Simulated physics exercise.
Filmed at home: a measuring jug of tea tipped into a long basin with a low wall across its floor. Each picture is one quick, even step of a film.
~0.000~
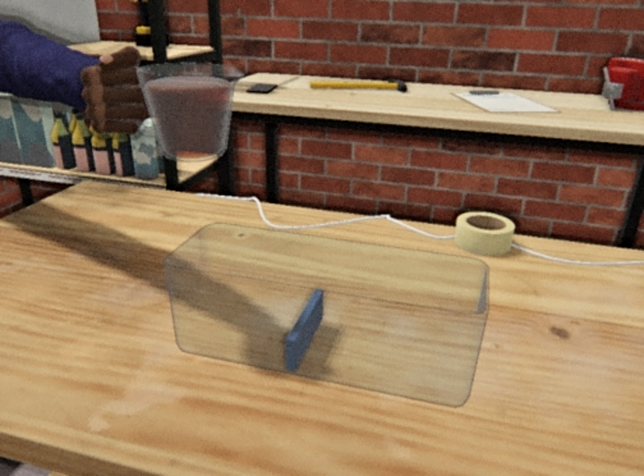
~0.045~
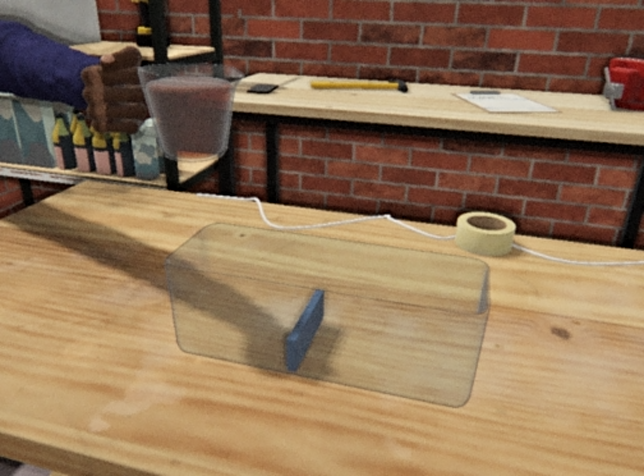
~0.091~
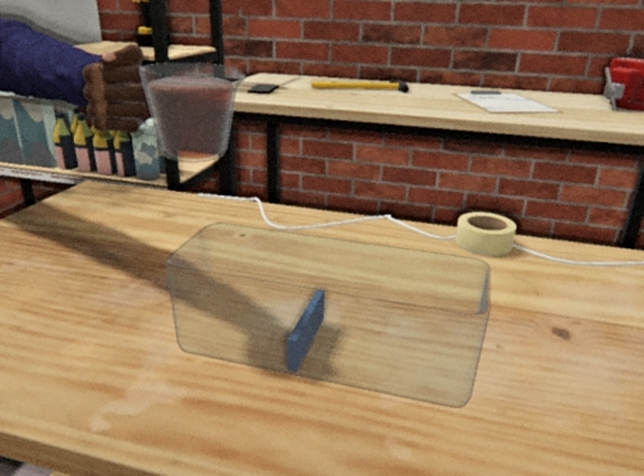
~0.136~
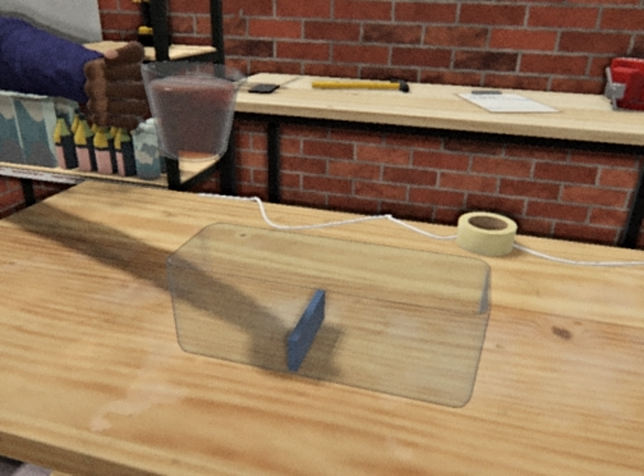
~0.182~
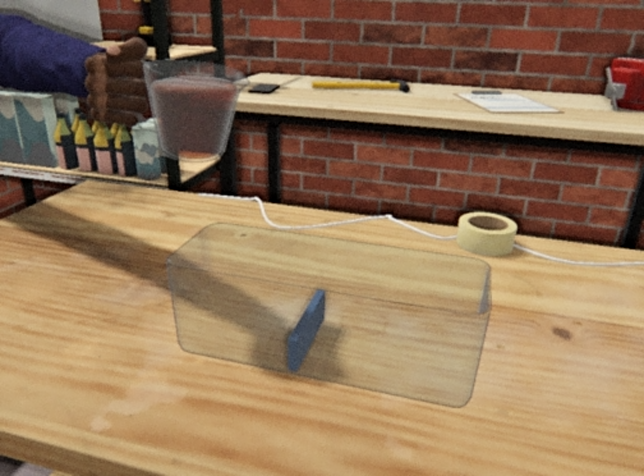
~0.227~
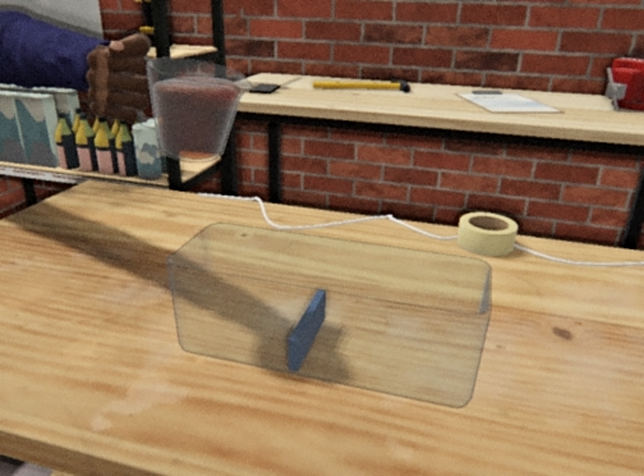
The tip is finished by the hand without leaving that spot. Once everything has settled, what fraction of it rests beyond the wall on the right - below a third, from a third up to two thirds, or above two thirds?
Most likely one third to two thirds will rest right of the wall.
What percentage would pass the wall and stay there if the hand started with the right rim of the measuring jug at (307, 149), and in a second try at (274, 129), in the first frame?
Near 95 per cent for the first start, near 75 per cent for the second.
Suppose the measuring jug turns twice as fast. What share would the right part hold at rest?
It comes to around 20 per cent.
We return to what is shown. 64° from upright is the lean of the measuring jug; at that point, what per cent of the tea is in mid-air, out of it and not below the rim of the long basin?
Around 25 in a hundred, more or less.
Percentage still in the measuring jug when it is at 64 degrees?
I'd reckon near 70 percent is still held at that tilt.
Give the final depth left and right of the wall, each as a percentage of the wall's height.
About 30 per cent on the left and 10 per cent on the right.
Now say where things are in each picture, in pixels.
It leans 0°; its right rim is at (242, 75); the tea meets the walls at (154, 79) and (232, 85); the long basin's rim runs from (187, 242) to (488, 288); the wall's top is at (306, 314), in the first frame.
It leans 0°; its right rim is at (243, 76); the tea meets the walls at (155, 80) and (233, 86), in the second frame.
It leans 2°; its right rim is at (244, 77); the tea meets the walls at (156, 79) and (234, 87), in the third frame.
It leans 4°; its right rim is at (246, 80); the tea meets the walls at (159, 79) and (235, 87), in the fourth frame.
It leans 7°; its right rim is at (249, 83); the tea meets the walls at (160, 80) and (238, 88), in the fifth frame.
It leans 10°; its right rim is at (251, 87); the tea meets the walls at (162, 80) and (242, 89), in the sixth frame.
Then, 0.64 s in, the tilt is 64° and 70 per cent is still to pour, 4 is left of the wall and 3 right of it.
Then, 0.94 s in, the tilt is 97° and 14 per cent is still to pour, 28 is left of the wall and 37 right of it.
Then, 1.26 s in, the tilt is 102° and 0 per cent is still to pour, 57 is left of the wall and 40 right of it.
Then, 1.60 s in, the tilt is 102° and 0 per cent is still to pour, 58 is left of the wall and 41 right of it.
Finally, 58 per cent lies left of the wall, 41 right of it and 1 outside.
